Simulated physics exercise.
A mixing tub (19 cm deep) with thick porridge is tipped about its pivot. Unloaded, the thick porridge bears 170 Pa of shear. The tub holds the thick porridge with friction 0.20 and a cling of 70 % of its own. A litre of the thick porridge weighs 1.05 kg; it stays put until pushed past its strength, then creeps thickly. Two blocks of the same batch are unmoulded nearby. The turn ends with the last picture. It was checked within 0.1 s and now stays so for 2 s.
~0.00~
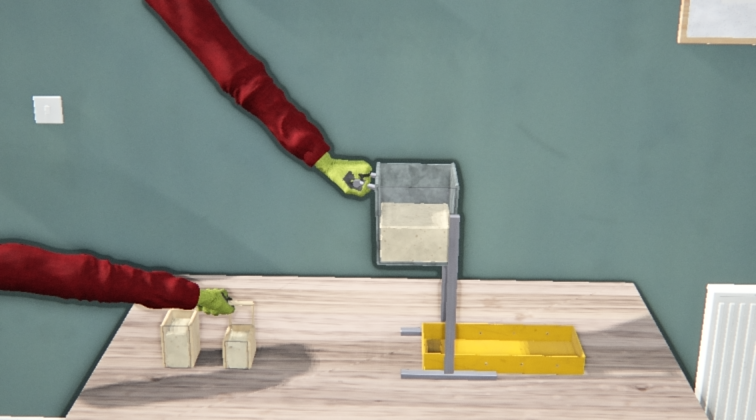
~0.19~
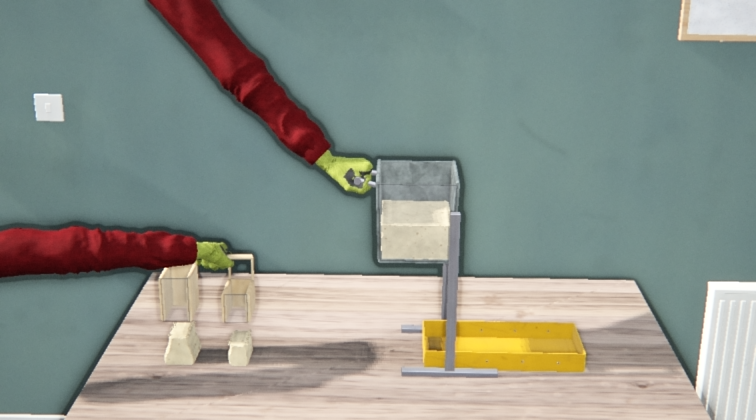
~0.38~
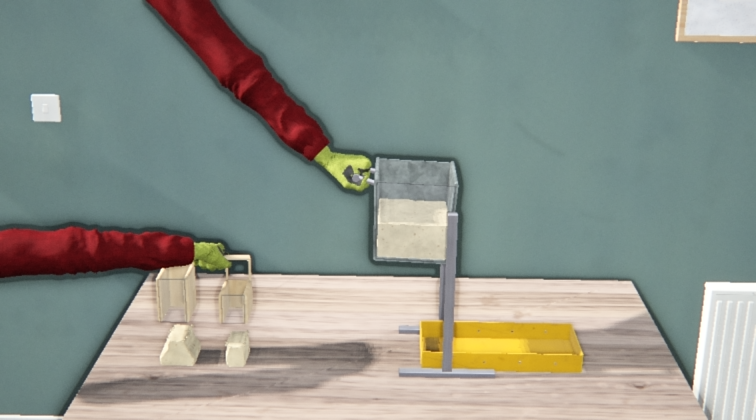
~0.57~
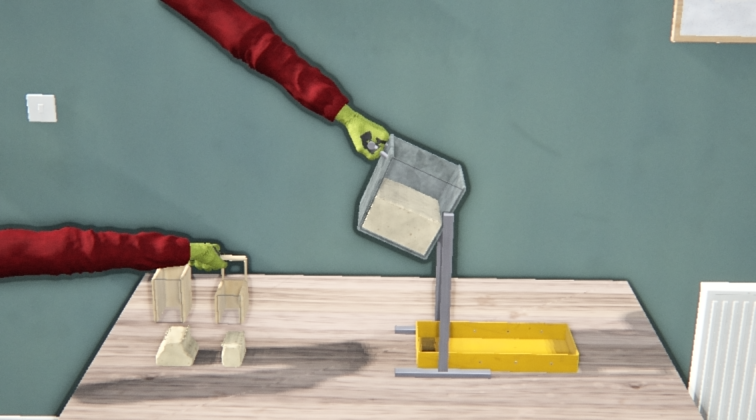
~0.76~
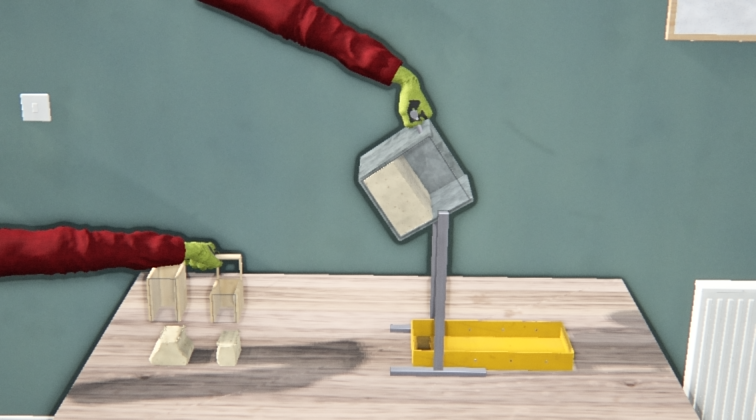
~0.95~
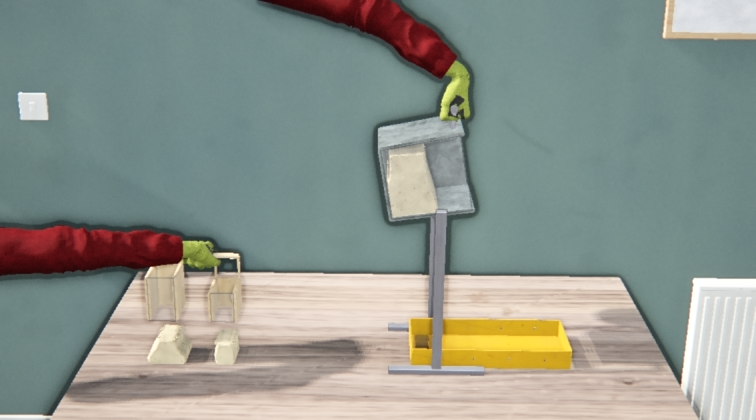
In the video, a gloved hand lifts two small moulds off pale blocks, which slump slightly, while another gloved hand turns a grey tub of thick pale material clockwise on its stand above a yellow tray.
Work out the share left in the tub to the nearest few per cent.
Expect roughly 100 %.
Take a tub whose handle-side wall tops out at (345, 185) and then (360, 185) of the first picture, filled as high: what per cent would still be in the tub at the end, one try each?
In that order: 70 %, 85 %.
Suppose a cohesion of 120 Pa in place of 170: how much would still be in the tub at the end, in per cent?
Then about 90 %.
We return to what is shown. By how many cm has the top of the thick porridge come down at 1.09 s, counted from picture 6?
Roughly 3 cm.
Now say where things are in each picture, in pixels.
The first picture shows handle-side rim at (379, 186), tilt 0 degrees; highest point of the thick porridge at (445, 228); test blocks 9.7 cm, 6.3 cm high (left to right).
The second picture shows handle-side rim at (380, 183), tilt 0 degrees; highest point of the thick porridge at (446, 225); test blocks 8.1 cm, 6.1 cm high (left to right).
The third picture shows handle-side rim at (379, 181), tilt 2 degrees; highest point of the thick porridge at (382, 223); test blocks 7.3 cm, 6.1 cm high (left to right).
The fourth picture shows handle-side rim at (394, 157), tilt 25 degrees; highest point of the thick porridge at (376, 198); test blocks 7.1 cm, 6.0 cm high (left to right).
The fifth picture shows handle-side rim at (431, 136), tilt 57 degrees; highest point of the thick porridge at (392, 163); test blocks 7.1 cm, 6.0 cm high (left to right).
The sixth picture shows handle-side rim at (463, 136), tilt 80 degrees; highest point of the thick porridge at (421, 154); test blocks 7.1 cm, 6.0 cm high (left to right).
By 1.09 s, the tub is at 80 degrees and holds 100 %.
By 1.26 s, the tub is at 80 degrees and holds 100 %.
By 1.43 s, the tub is at 80 degrees and holds 100 %.
By 1.60 s, the tub is at 80 degrees and holds 100 %.
By 2.95 s, at the end, the tub is at 80 degrees and holds 100 %.
